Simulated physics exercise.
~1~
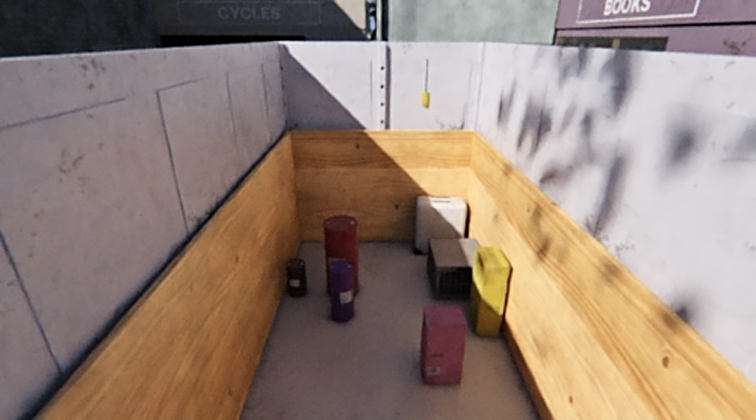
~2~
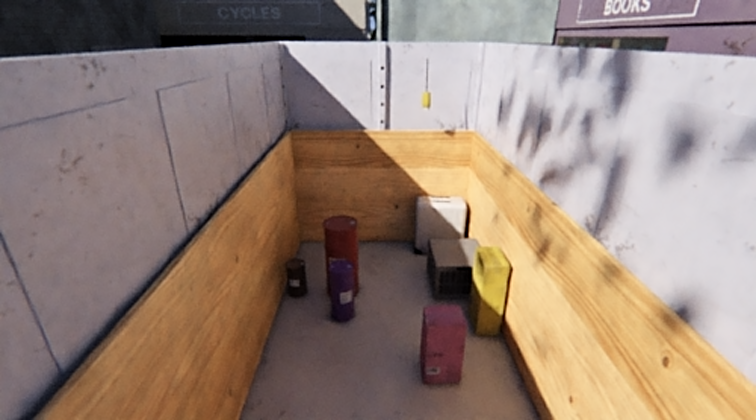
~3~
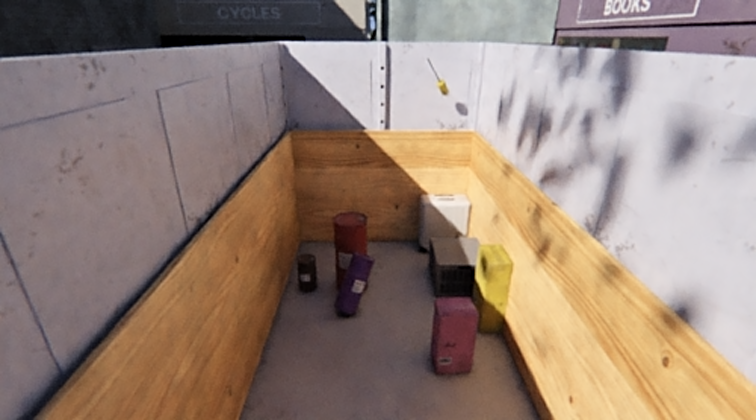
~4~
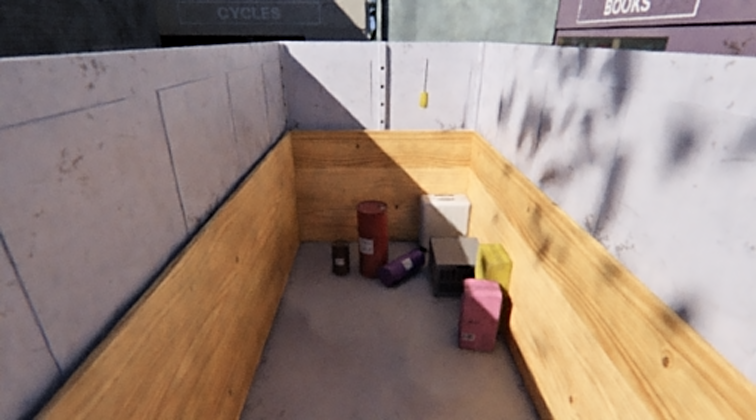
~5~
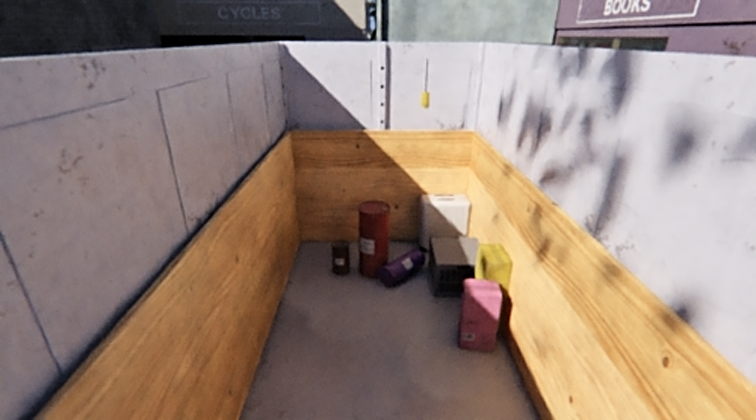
The load bay of a delivery van, walled in pale panels and wood, is seen from behind and above, looking forwards. A red drum, a purple canister and a small brown canister stand on the left, with a white case, grey chest, yellow box and pink box on the right. At first all is still. Then the hanging lamp swings out to the right, the purple canister leans, and the drum, brown canister and pink box slide forwards and right. The purple canister topples beside the grey chest. The lamp hangs straight again, and everything rests, the pink box near the yellow one.
